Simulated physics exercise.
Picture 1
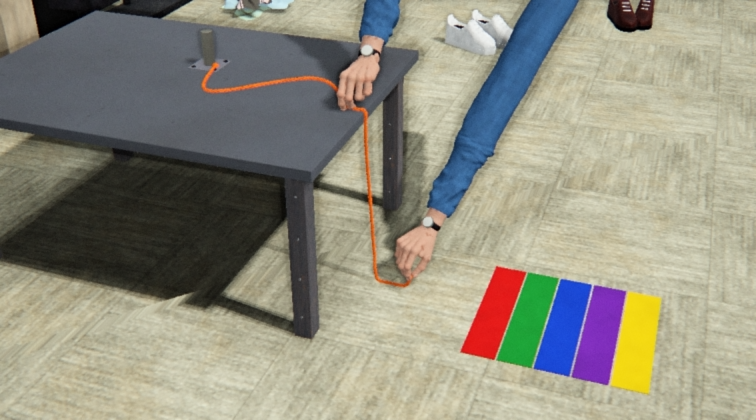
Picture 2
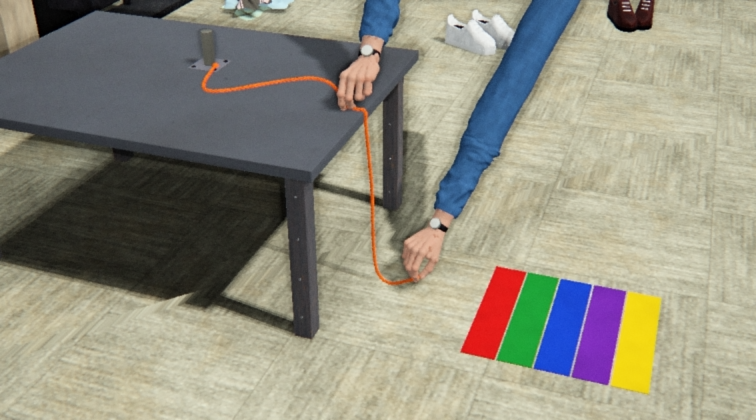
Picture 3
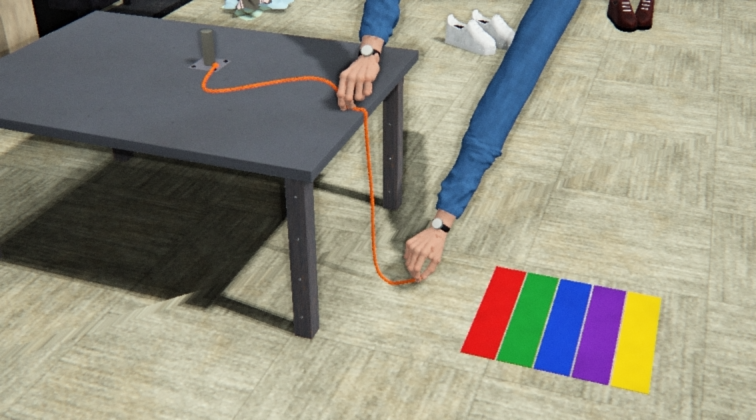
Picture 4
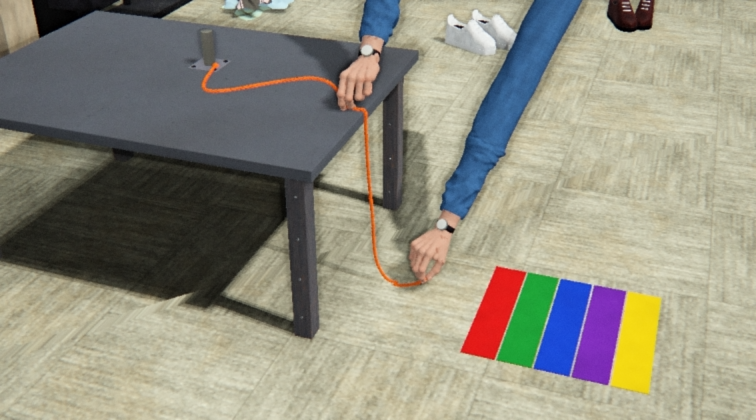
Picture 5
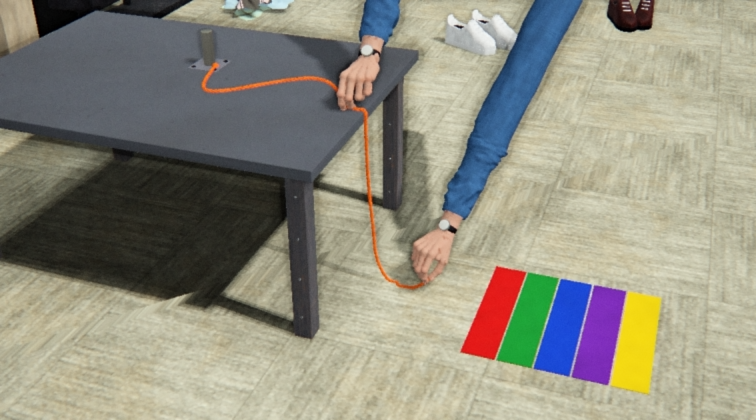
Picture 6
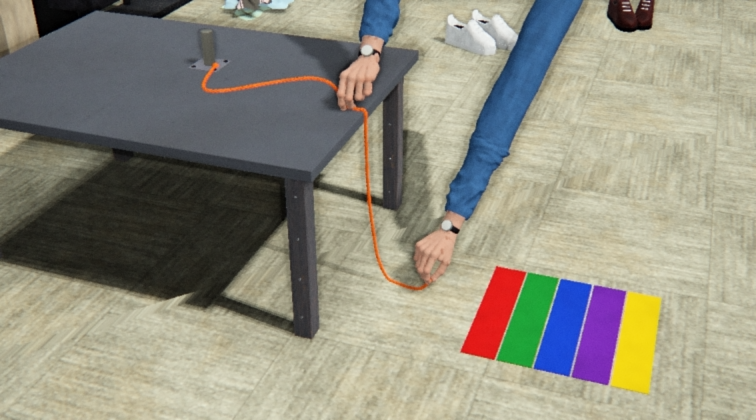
We see an orange cord running from a post across a dark table and over its edge, pinned there by one hand, while another hand near the floor draws the cord's end slightly right, beside five coloured strips.
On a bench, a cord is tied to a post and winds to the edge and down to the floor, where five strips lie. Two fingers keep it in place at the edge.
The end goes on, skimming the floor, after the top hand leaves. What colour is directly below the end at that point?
The colour below it is yellow.
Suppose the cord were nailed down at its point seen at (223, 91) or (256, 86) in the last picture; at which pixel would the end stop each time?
It would be somewhere around (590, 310) the first time and (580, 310) the second.
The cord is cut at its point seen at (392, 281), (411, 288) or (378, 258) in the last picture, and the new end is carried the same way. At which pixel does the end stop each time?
The pixels come out at around (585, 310), (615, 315) and (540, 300), one per try.
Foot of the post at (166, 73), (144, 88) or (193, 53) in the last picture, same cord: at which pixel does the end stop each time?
Approximate places, in that order: (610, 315), (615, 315), (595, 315).
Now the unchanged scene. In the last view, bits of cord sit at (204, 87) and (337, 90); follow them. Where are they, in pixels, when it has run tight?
About (263, 76), and the other about (395, 125).
A little later, end near (570, 308); over blue.
Next, end near (620, 318); over purple.
When it is tight, end near (648, 324); over yellow. The end stops over the yellow strip.
